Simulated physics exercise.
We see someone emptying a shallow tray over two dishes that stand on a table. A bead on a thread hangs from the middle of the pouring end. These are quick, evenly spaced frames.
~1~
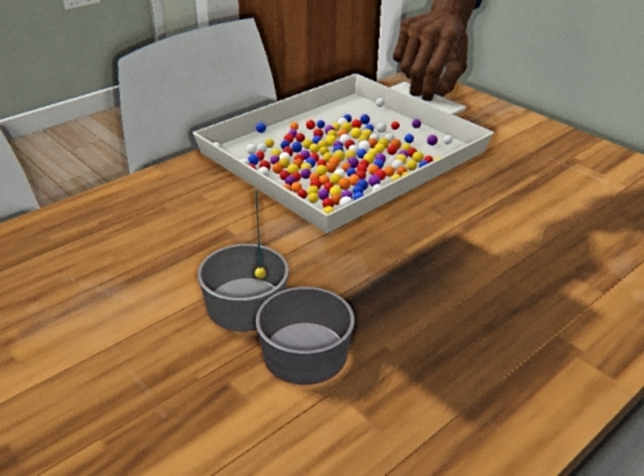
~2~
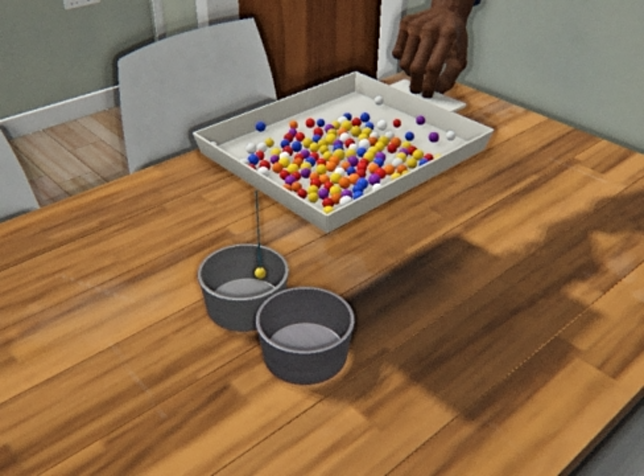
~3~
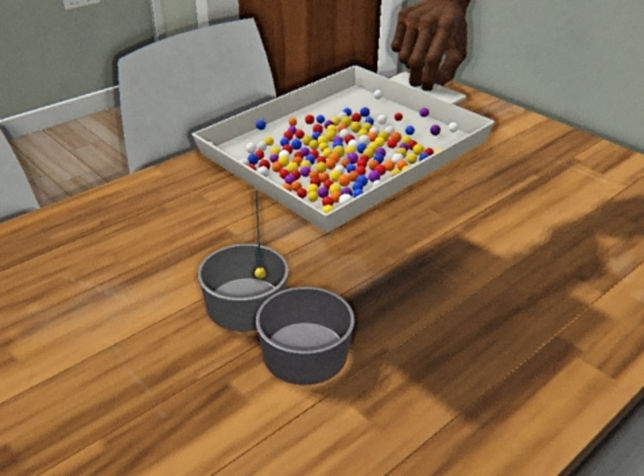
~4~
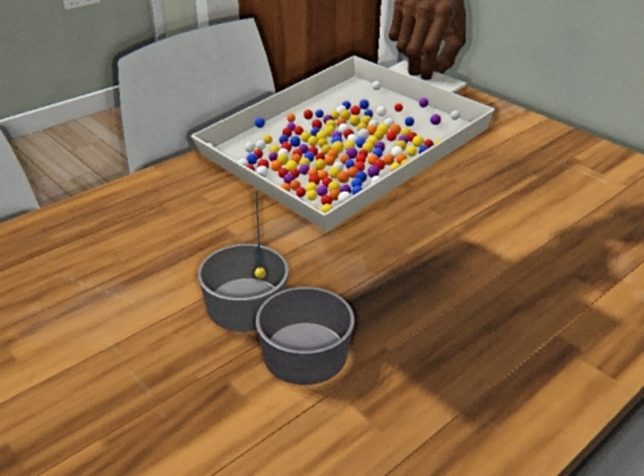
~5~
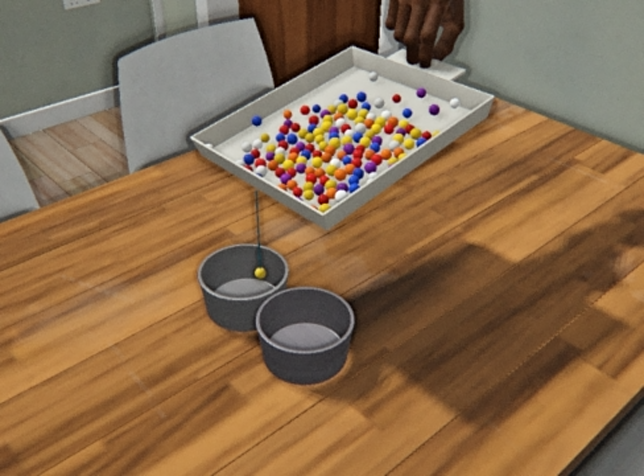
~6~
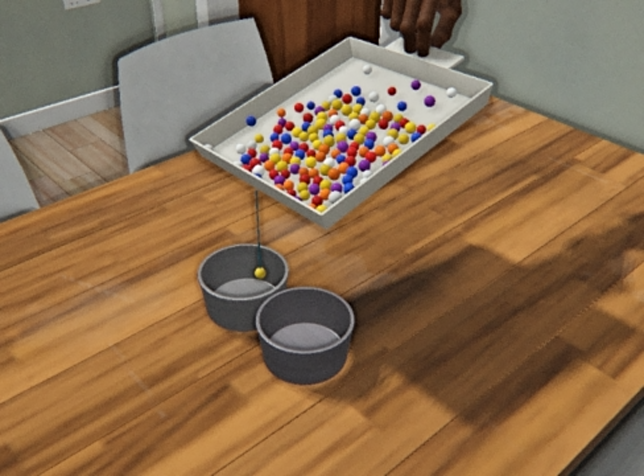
The clip shows a hand at the far side of a shallow white tray of colourful beads above two grey dishes on a wooden table; the tray's far side gradually rises, and the beads shift slightly inside it.
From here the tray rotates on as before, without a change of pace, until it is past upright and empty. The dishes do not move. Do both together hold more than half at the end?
Together they catch only the smaller part.
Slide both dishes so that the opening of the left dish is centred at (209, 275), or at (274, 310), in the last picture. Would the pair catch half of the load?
The first try: The larger part. The second: The smaller part.
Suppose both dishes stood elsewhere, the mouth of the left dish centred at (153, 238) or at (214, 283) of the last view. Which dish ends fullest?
In turn: Right; left.
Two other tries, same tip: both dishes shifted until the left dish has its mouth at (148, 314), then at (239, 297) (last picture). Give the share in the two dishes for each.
In turn 0 and 40 in a hundred.
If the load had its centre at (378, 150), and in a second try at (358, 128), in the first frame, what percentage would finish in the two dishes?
About 0 and 10 per cent.
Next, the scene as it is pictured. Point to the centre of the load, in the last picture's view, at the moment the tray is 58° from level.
Close to (259, 154).
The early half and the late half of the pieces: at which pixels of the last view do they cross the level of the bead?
At about (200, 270), then at (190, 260).
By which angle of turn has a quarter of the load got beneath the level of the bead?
Roughly 80°.
Just after the last frame, tray tipped steeply; almost all on the tray; just a few in the air.
A moment on, tray tipped right over; about a tenth on the tray; about a tenth in the left dish; roughly two thirds outside both; roughly a quarter in the air.
Further on, tray tipped past a quarter turn; about a tenth in the left dish; the larger part outside both.
When it is over, tray tipped past a quarter turn; not one in the right dish; about a tenth in the left dish; the larger part outside both.
